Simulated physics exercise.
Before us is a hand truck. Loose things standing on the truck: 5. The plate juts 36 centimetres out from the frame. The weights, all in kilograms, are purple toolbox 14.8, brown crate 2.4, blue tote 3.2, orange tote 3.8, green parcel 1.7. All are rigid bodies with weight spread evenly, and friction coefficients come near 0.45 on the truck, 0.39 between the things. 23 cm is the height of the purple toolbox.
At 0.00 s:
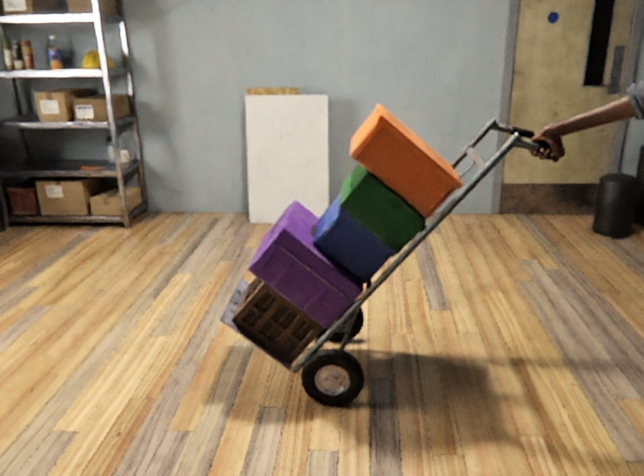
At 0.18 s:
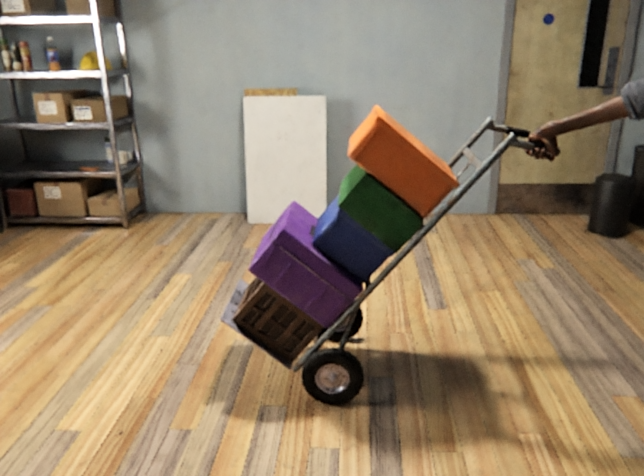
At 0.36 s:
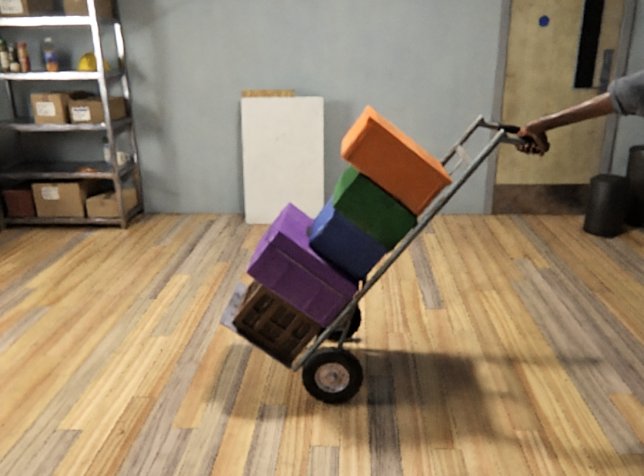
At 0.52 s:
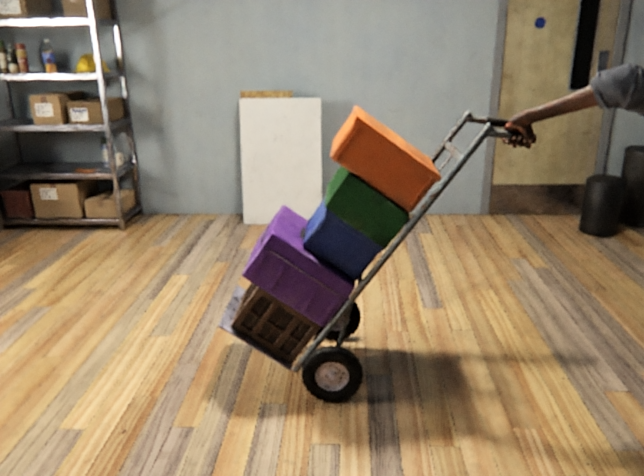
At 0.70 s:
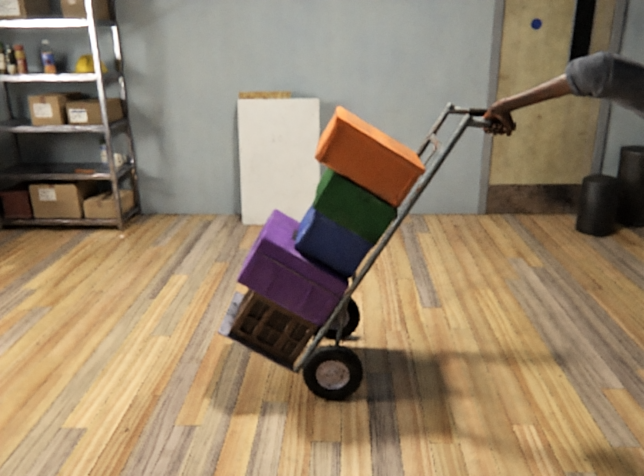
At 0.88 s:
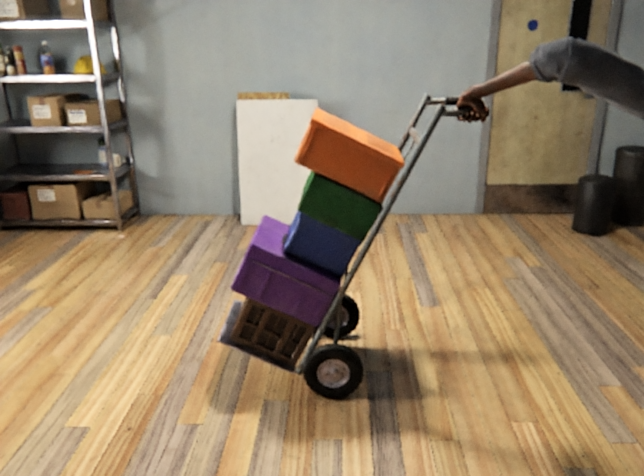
In a storeroom with a plank floor, seen from the side, metal shelves of boxes stand at left and a door and dark bin at right. A tilted hand truck carries a brown crate at the bottom, then a purple box, blue and green ones, and an orange one on top. A hand at right gripping the handle raises the truck steadily toward upright, its load swinging leftward with it.
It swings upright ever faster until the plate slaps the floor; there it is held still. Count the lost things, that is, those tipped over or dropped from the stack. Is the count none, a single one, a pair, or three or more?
The count is none.
Around 1.28 s, 10° short of upright.
Around 1.58 s, truck upright; orange tote tipped 3° against what carries it; green parcel tipped 3° against what carries it; blue tote tipped 3° against what carries it.
Around 1.78 s, truck upright; orange tote tipped 4° against what carries it; green parcel tipped 4° against what carries it.
Finally (2.2 s), all 5 still in place (within 10 cm). In the last view, purple toolbox near (260, 293), brown crate near (271, 339).
